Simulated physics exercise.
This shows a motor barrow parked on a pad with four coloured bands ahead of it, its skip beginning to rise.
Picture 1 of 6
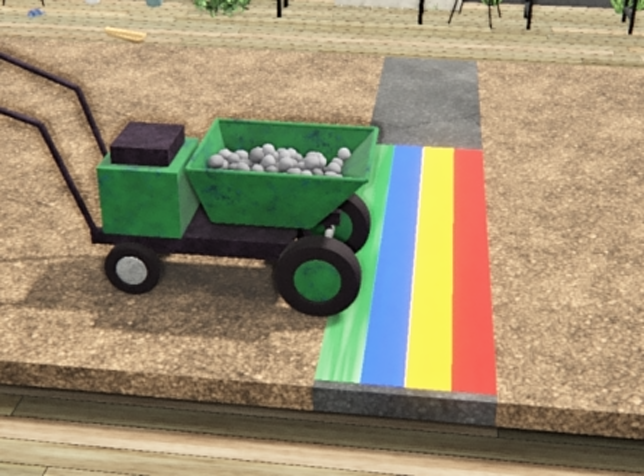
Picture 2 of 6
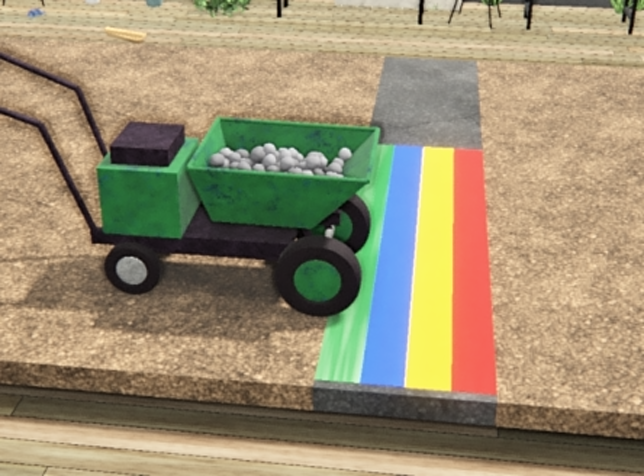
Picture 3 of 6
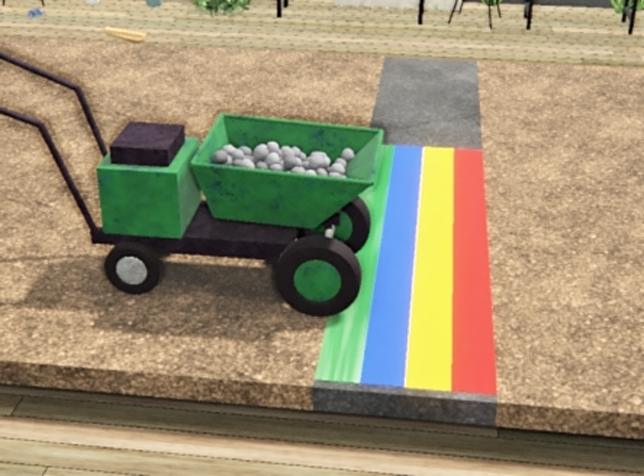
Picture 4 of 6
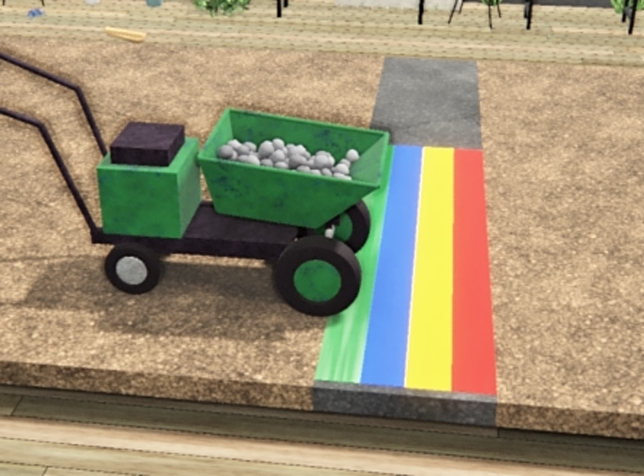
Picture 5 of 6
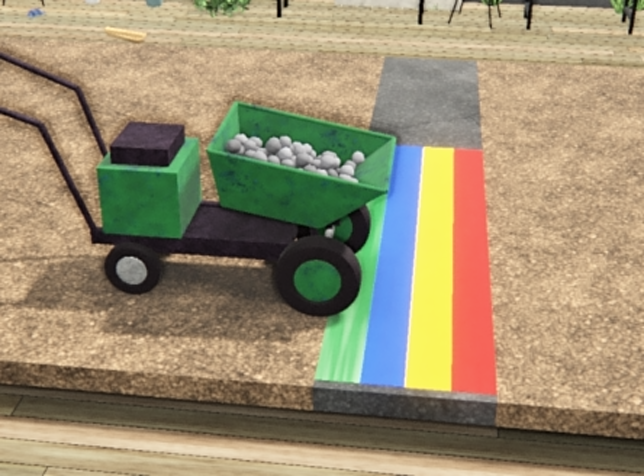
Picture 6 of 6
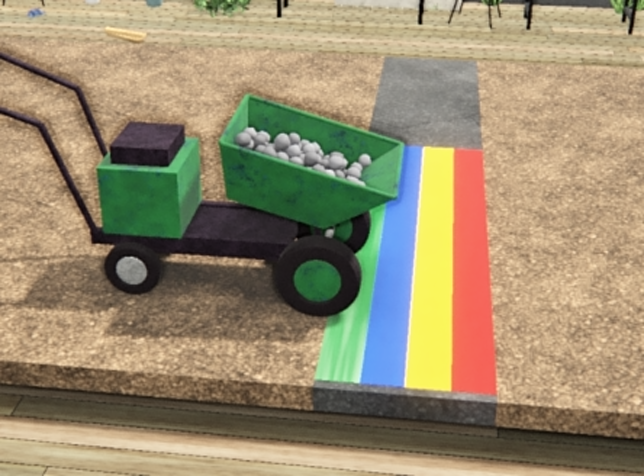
A green motor barrow loaded with round grey cobbles stood still beside green, blue, yellow and red strips, then its skip gradually tilted, the back rising and the front lip dipping toward the right.
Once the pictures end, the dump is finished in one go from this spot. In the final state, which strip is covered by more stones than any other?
The red strip is.
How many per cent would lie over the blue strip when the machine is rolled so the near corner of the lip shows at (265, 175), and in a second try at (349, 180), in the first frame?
Around 30 and 0 per cent respectively.
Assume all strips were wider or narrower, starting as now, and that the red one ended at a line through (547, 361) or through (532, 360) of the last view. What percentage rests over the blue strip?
Roughly 0 % and 0 %.
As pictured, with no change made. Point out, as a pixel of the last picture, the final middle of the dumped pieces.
Close to (489, 288), more or less.
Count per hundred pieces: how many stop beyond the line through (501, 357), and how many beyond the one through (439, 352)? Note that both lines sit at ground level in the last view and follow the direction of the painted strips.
In order, some 40 % then some 90 %.
Soon after the last picture, skip tipped steeply; all in the skip.
A little later, skip tipped right over; about two thirds in the skip; a stray few over the yellow strip; about a quarter over the red strip; a small part off the paint.
Later still, skip tipped right over; a small part in the skip; a small part over the yellow strip; about a third over the red strip; about a third off the paint.
At rest, skip tipped right over; a small part in the skip; none over the green strip; none over the blue strip; a small part over the yellow strip; about a third over the red strip; about a third off the paint.
